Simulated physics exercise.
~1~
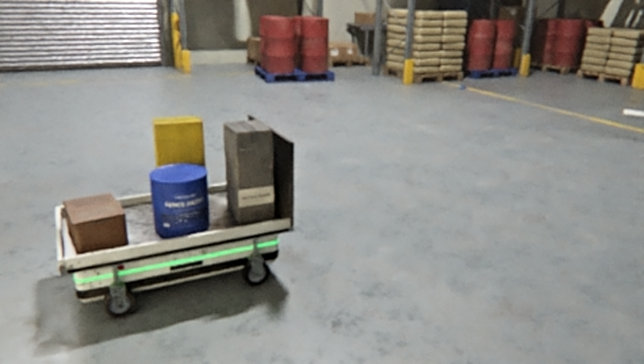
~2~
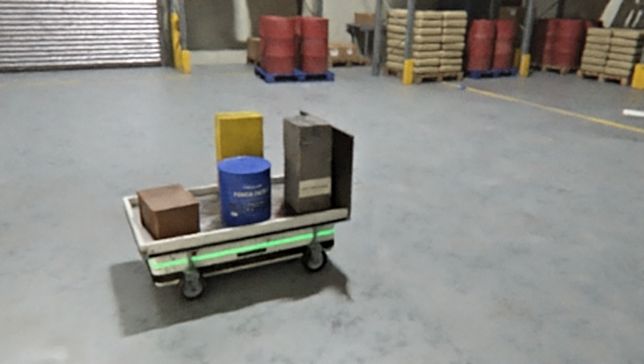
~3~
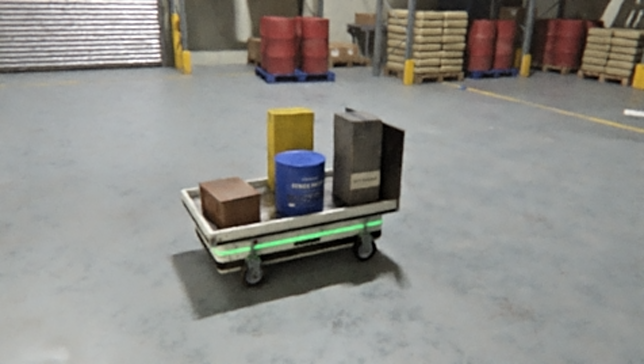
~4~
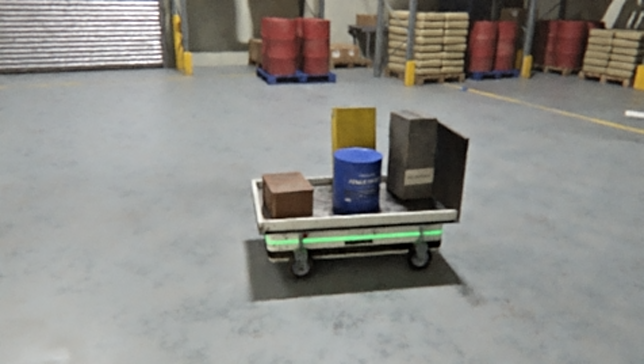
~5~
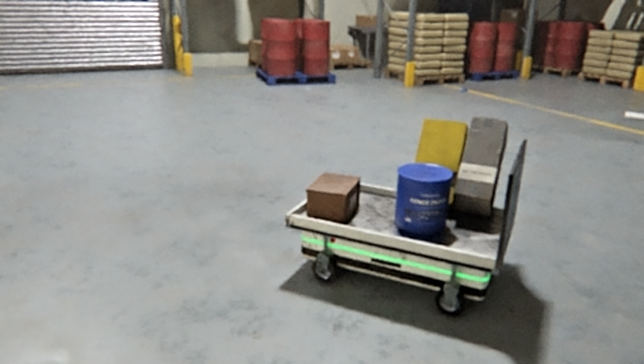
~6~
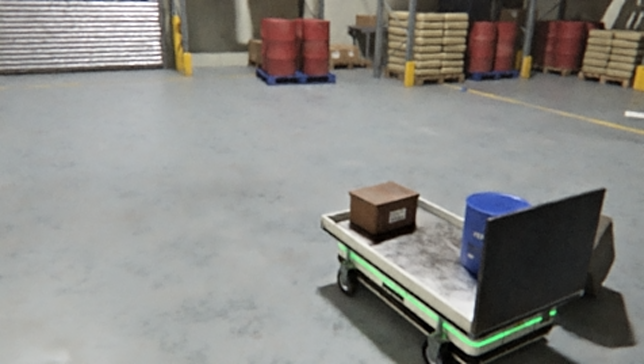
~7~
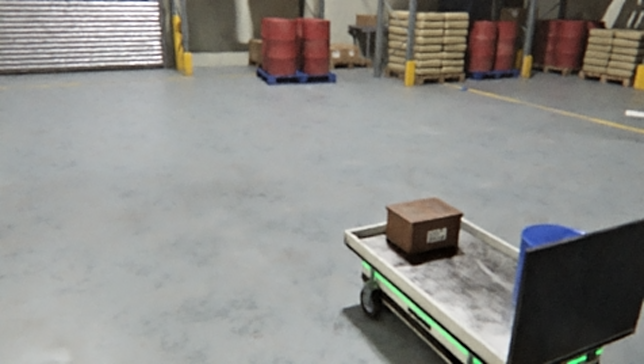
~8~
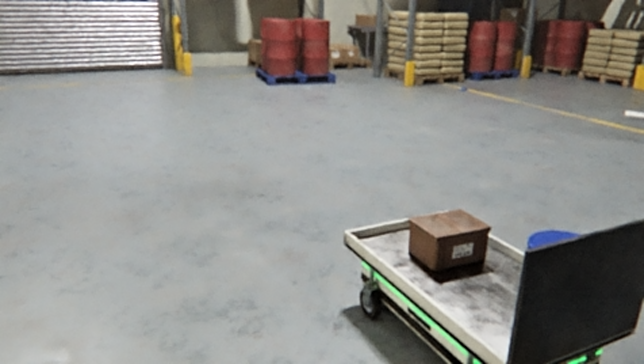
At the start, a low robot cart with a green light strip rolls rightward across a warehouse floor, carrying a brown box, a blue pail, a yellow box and a tall grey box in front of a dark end board. As the cart begins to turn toward the viewer, the yellow box leans, and then the grey box tilts too. Both tip off the far side as the turn sharpens. The cart comes nearer and stops at the lower right, while the brown box and pail slide along the deck. Those two remain aboard, the pail partly hidden behind the board.
